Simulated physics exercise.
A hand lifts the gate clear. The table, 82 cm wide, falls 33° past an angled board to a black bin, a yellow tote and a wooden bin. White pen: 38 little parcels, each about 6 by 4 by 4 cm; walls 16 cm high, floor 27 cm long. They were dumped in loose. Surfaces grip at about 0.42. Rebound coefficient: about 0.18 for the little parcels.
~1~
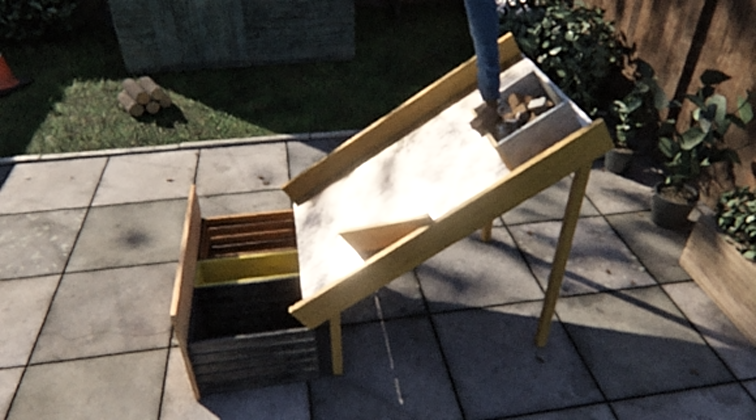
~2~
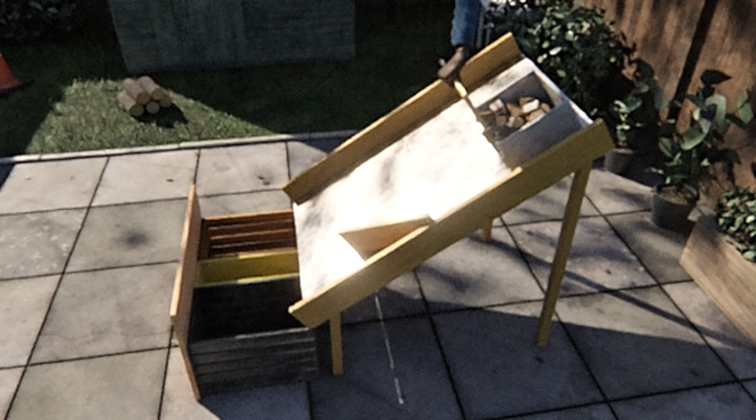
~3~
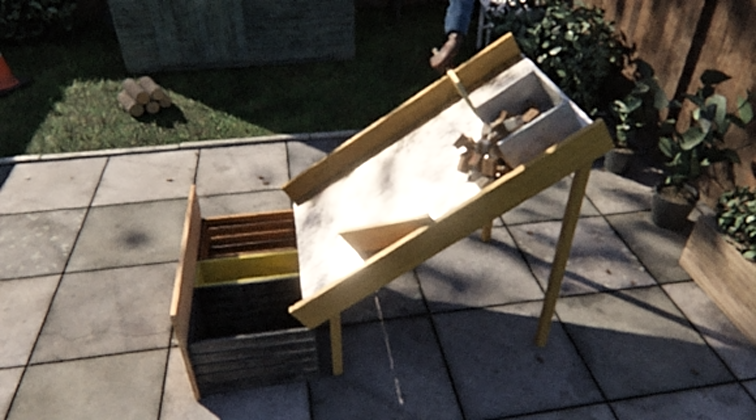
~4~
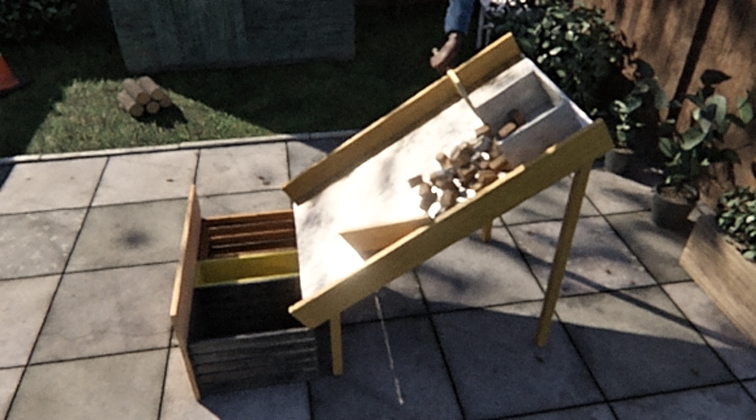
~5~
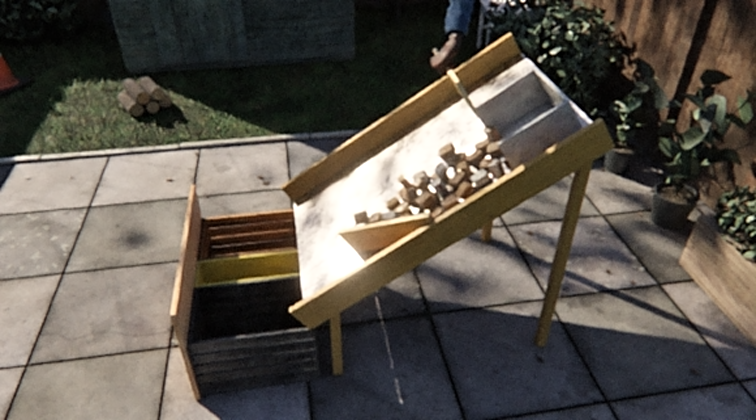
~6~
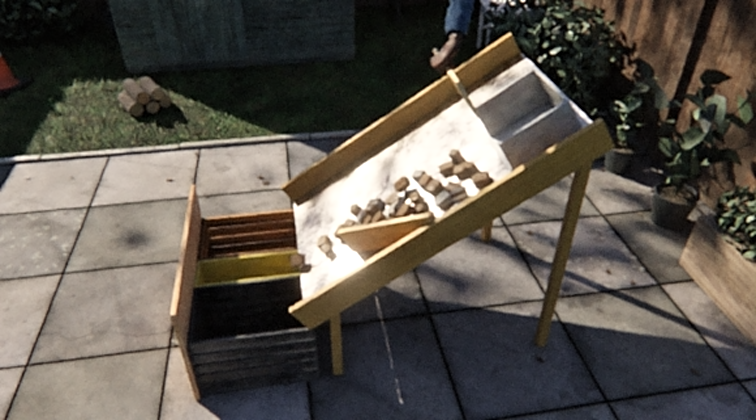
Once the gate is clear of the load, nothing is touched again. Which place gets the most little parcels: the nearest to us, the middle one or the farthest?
The largest share ends in the centre one: The yellow tote.
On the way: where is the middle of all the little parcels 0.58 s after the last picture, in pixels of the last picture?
At about (253, 291).
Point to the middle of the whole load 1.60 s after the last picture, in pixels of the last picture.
Around (241, 313).
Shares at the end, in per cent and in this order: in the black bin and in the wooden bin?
About 20 and 15 per cent.
Then, 0.26 s after the last picture, 1 in the black bin, 4 in the yellow tote, 28 on the slope and 5 in the air.
Then, 0.58 s after the last picture, 3 in the black bin, 18 in the yellow tote, 4 in the wooden bin, 9 on the slope and 4 in the air.
Then, 1.02 s after the last picture, 6 in the black bin, 25 in the yellow tote, 5 in the wooden bin, 1 on the slope and 1 in the air.
Final count (1.60 s after the last picture), 8 in the black bin, 25 in the yellow tote and 5 in the wooden bin.
